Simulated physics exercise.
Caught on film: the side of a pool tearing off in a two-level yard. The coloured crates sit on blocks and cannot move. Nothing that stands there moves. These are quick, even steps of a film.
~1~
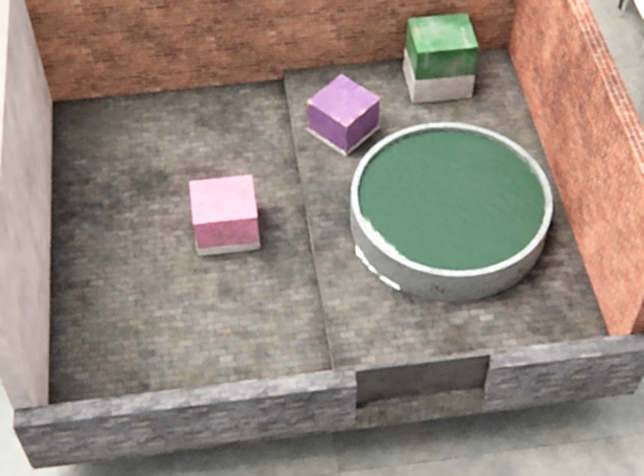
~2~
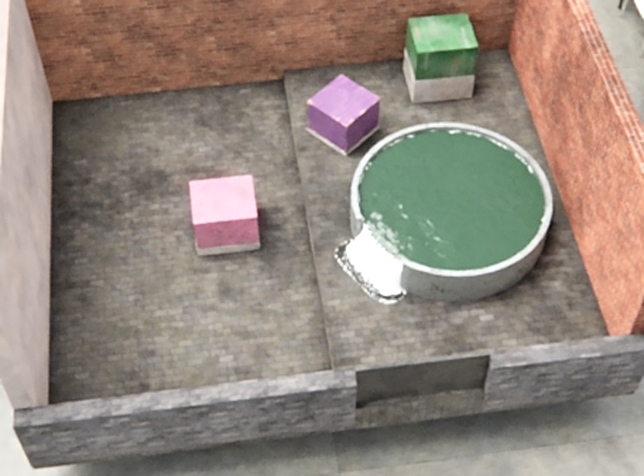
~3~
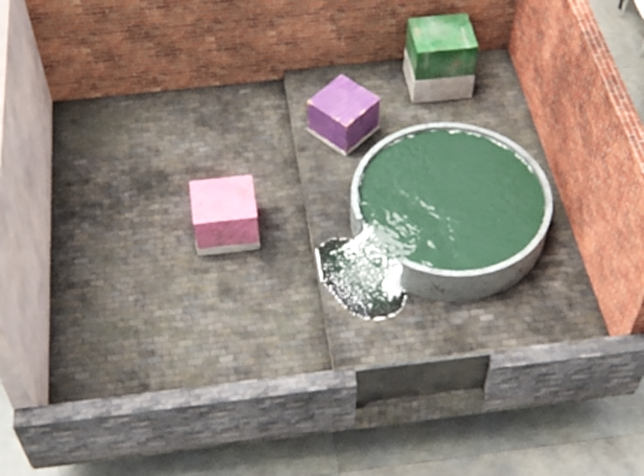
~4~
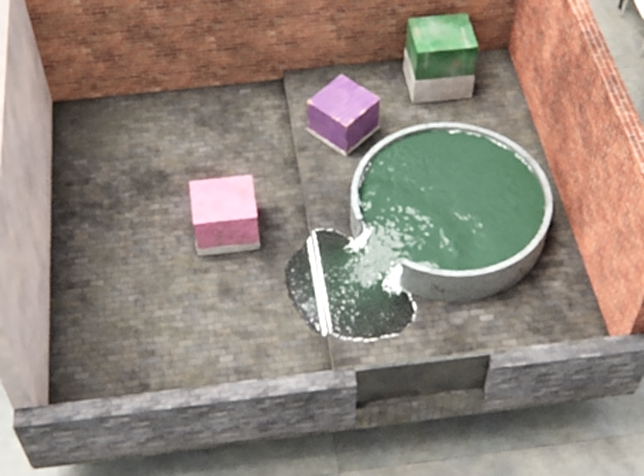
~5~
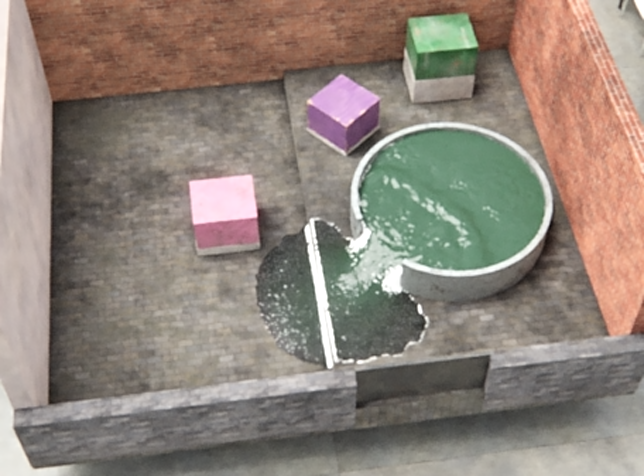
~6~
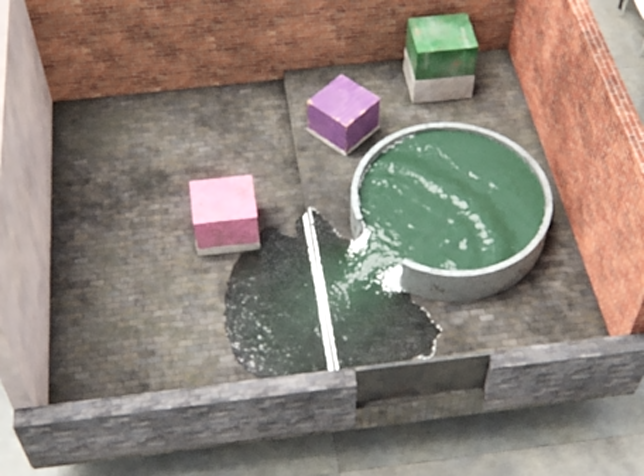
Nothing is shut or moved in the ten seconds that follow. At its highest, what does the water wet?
The pink crate escapes dry; the purple crate escapes dry; the green crate escapes dry.
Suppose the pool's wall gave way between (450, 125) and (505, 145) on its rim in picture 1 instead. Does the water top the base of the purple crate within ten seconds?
Purple is wetted.
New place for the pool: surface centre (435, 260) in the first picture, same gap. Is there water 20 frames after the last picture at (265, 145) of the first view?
Verdict: Dry.
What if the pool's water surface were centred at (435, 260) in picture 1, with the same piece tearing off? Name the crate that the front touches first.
That is the pink-painted one.
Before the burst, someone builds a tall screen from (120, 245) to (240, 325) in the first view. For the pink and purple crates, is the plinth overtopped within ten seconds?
Pink crate is wetted; purple crate is safe.
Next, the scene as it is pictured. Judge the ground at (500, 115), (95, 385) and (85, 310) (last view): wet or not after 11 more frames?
In turn: Clear, wet, wet.
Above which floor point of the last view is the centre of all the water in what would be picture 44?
I would point to (288, 264).
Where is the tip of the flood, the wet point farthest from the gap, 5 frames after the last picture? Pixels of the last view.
Roughly at (124, 427).
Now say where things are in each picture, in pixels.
The first picture shows still water in the pool at (451, 199).
In the second picture, the front is at (394, 296), out from the gap at (378, 259).
In the third picture, the front is at (322, 255), out from the gap at (378, 261).
In the fourth picture, water pours out at (378, 261) and has run to (293, 281).
In the fifth picture, the front is at (288, 344), out from the gap at (378, 260).
In the sixth picture, the front is at (252, 365), out from the gap at (378, 260).
A moment on, water covers 25 % of the floor; the pink crate water round its plinth, the purple crate not reached, the green crate not reached.
Next, water covers 35 % of the floor; the pink crate water round its plinth, the purple crate not reached, the green crate not reached.
Then, water covers 40 % of the floor; the pink crate water round its plinth, the purple crate not reached, the green crate not reached.
Later, water covers 65 % of the floor; the pink crate water round its plinth, the purple crate not reached, the green crate not reached.
In the end, water covers 75 % of the floor; the pink crate stayed above the water, the purple crate stayed above the water, the green crate stayed above the water.
